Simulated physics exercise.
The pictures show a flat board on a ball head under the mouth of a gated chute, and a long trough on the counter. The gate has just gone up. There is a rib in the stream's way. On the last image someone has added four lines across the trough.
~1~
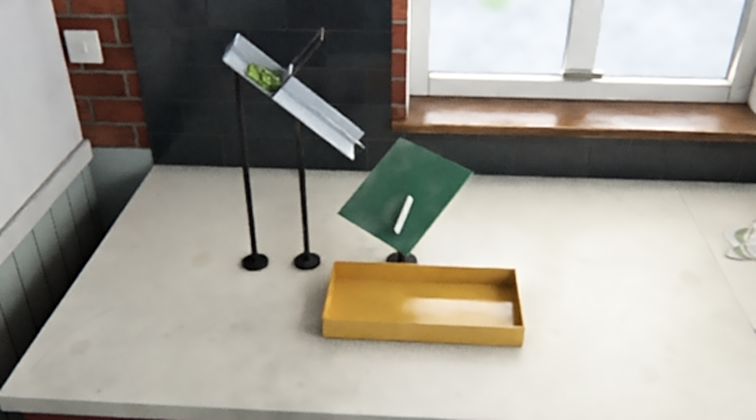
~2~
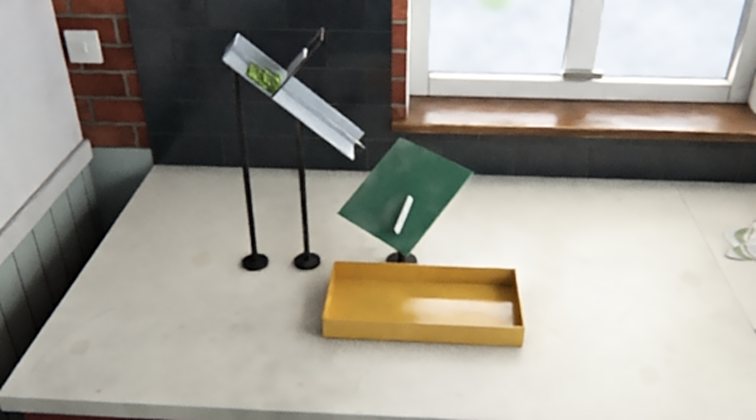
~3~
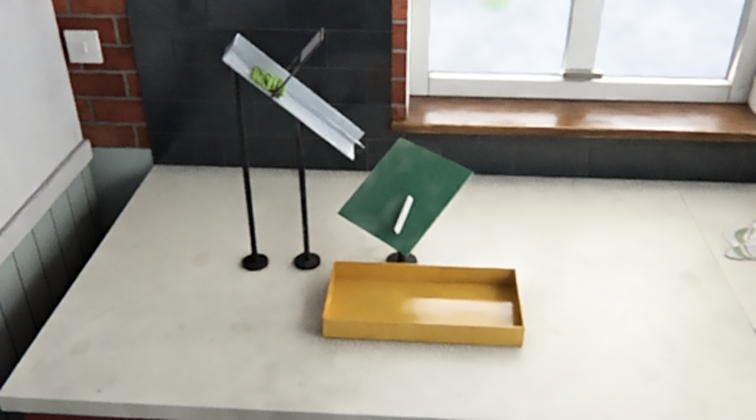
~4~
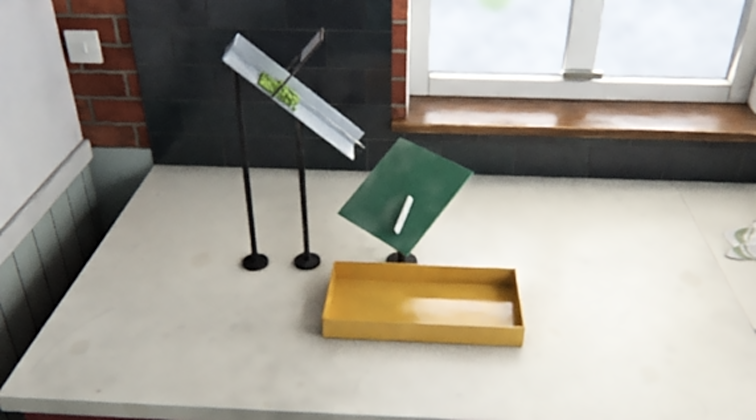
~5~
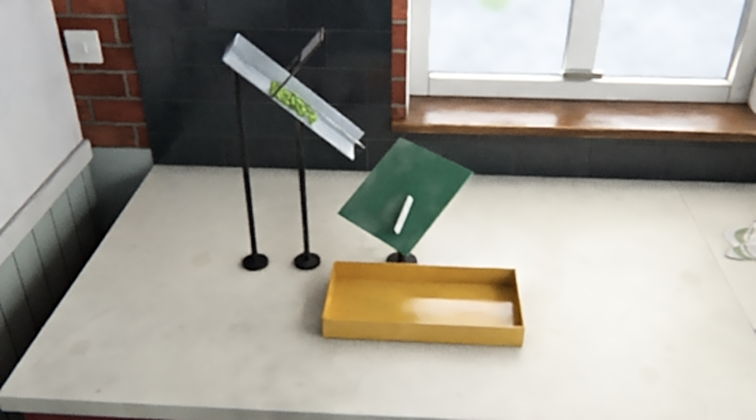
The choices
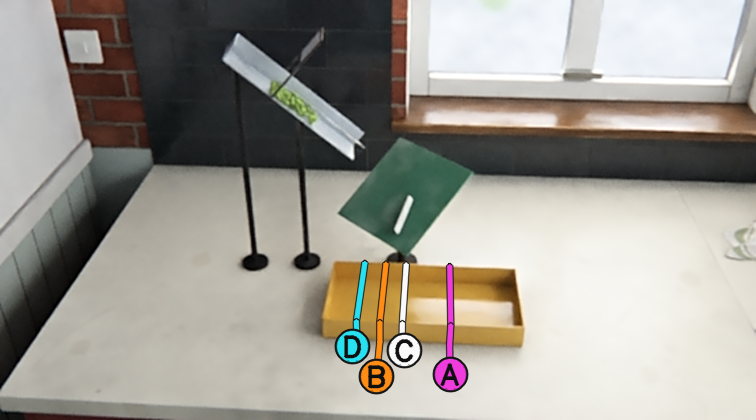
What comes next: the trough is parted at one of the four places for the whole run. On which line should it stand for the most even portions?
The answer is line D.
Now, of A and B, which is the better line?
Here it is line B.
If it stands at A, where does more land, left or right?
More lands on the left.
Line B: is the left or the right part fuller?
More lands on the left.
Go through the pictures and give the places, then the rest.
In the first frame, load behind the gate at (267, 79), dried peas; lip of the chute at (353, 152), sloping fairly steeply.
In the second frame, middle of the board at (403, 193), tilted fairly steeply; middle of its low edge at (370, 234); of its high edge at (435, 154).
In the third frame, front corners of the trough at (323, 319) and (525, 327), empty; front of the load at (283, 92).
In the fourth frame, middle of the load at (279, 88); its front at (294, 109), about a quarter of the way to the lip; rib from (409, 196) to (395, 230).
In the fifth frame, middle of the load at (293, 99); its front at (316, 118), about half of the way to the lip.
On the marked copy, line A crosses the front rim at (450, 324); line B crosses the front rim at (379, 321); line C crosses the front rim at (402, 322); line D crosses the front rim at (356, 320).
With A, of what is caught, nearly all on the left of the divider, a small part on the right.
With B, of what is caught, most on the left of the divider, about a quarter on the right.
With C, of what is caught, most on the left of the divider, about a quarter on the right.
With D, of what is caught, about a third on the left of the divider, about two thirds on the right.
